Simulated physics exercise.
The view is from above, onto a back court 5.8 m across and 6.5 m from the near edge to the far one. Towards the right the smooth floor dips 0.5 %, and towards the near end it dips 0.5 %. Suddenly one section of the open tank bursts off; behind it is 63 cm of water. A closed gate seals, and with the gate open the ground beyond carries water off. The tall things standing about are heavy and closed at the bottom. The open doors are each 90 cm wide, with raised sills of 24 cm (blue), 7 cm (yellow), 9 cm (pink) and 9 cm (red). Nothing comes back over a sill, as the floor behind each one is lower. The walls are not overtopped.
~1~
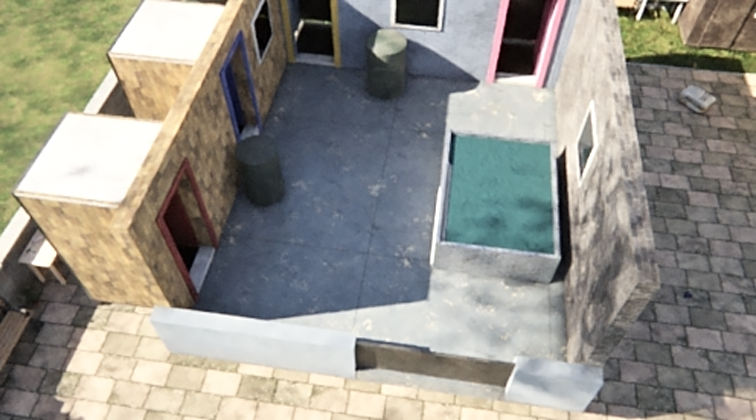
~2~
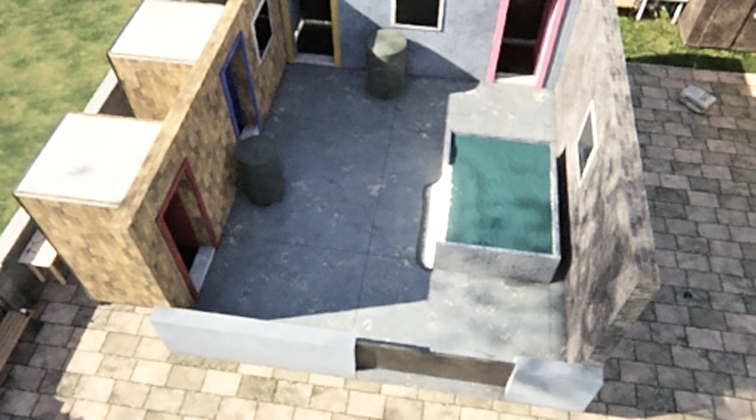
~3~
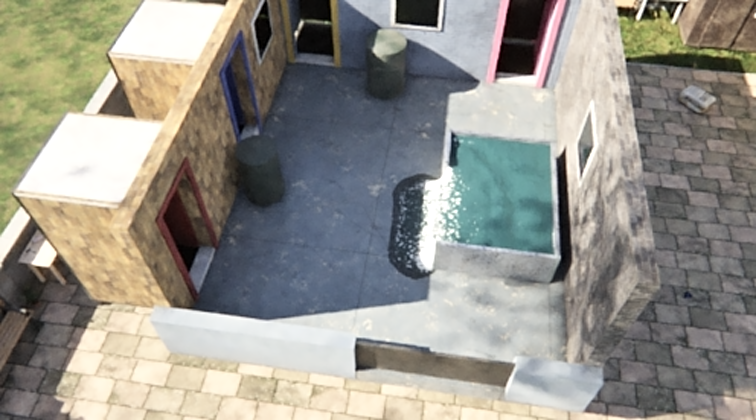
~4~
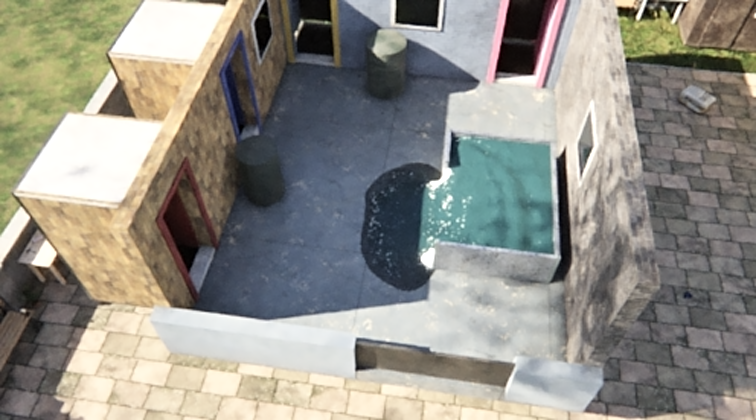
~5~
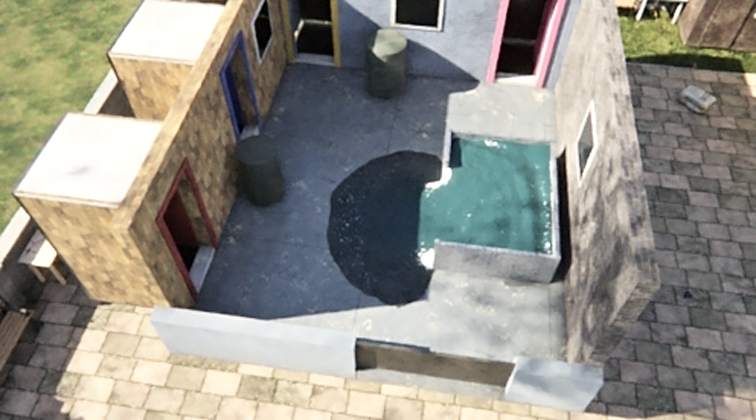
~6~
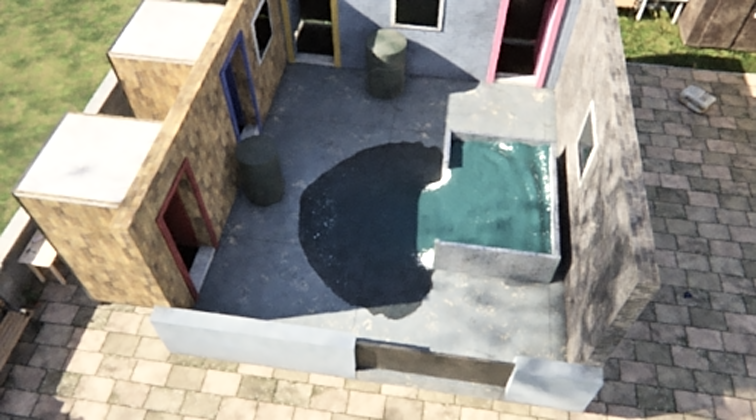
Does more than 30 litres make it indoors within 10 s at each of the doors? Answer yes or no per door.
Blue door, no; yellow door, yes; pink door, no; red door, yes.
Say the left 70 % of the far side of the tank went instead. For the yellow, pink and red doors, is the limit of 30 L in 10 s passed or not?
In that case, yellow door: Less than that, pink door: More than that, red door: Less than that.
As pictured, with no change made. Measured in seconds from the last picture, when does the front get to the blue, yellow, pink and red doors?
Door times: Blue 0.6 s / yellow 2.0 s / pink 5.0 s / red 0.7 s.
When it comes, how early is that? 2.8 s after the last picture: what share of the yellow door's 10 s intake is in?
About 15%.
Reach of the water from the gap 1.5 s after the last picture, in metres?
Roughly 5.0 metres out.
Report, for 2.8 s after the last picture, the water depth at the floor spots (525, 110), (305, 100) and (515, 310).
Approximately 0, 8 and 0 centimetres, going through them in turn.
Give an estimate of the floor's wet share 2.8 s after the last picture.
Some 55 per cent of it.
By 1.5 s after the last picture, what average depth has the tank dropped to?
Average depth: About 28 cm.
Then, 0.7 s after the last picture water covers 40 % of the floor and is deepest (32 cm) near (432, 254); blue door 9 cm at the sill, 0 L in, yellow door not reached, pink door not reached, red door 5 cm at the sill, 0 L in.
Then, 1.5 s after the last picture water covers 50 % of the floor and is deepest (57 cm) near (186, 331); blue door 22 cm at the sill, 0 L in, yellow door not reached, pink door not reached, red door 24 cm at the sill, 30 L in.
Then, 2.8 s after the last picture water covers 55 % of the floor and is deepest (26 cm) near (262, 241); blue door 14 cm at the sill, 0 L in, yellow door 19 cm at the sill, 26 L in, pink door not reached, red door 24 cm at the sill, 133 L in.
Then, 5.3 s after the last picture water covers 75 % of the floor and is deepest (16 cm) near (281, 79); blue door 9 cm at the sill, 0 L in, yellow door 12 cm at the sill, 125 L in, pink door 1 cm at the sill, 0 L in, red door 10 cm at the sill, 185 L in.
Then, 9.3 s after the last picture water covers 95 % of the floor and is deepest (14 cm) near (480, 373); blue door 8 cm at the sill, 0 L in, yellow door 8 cm at the sill, 179 L in, pink door 4 cm at the sill, 0 L in, red door 7 cm at the sill, 186 L in.
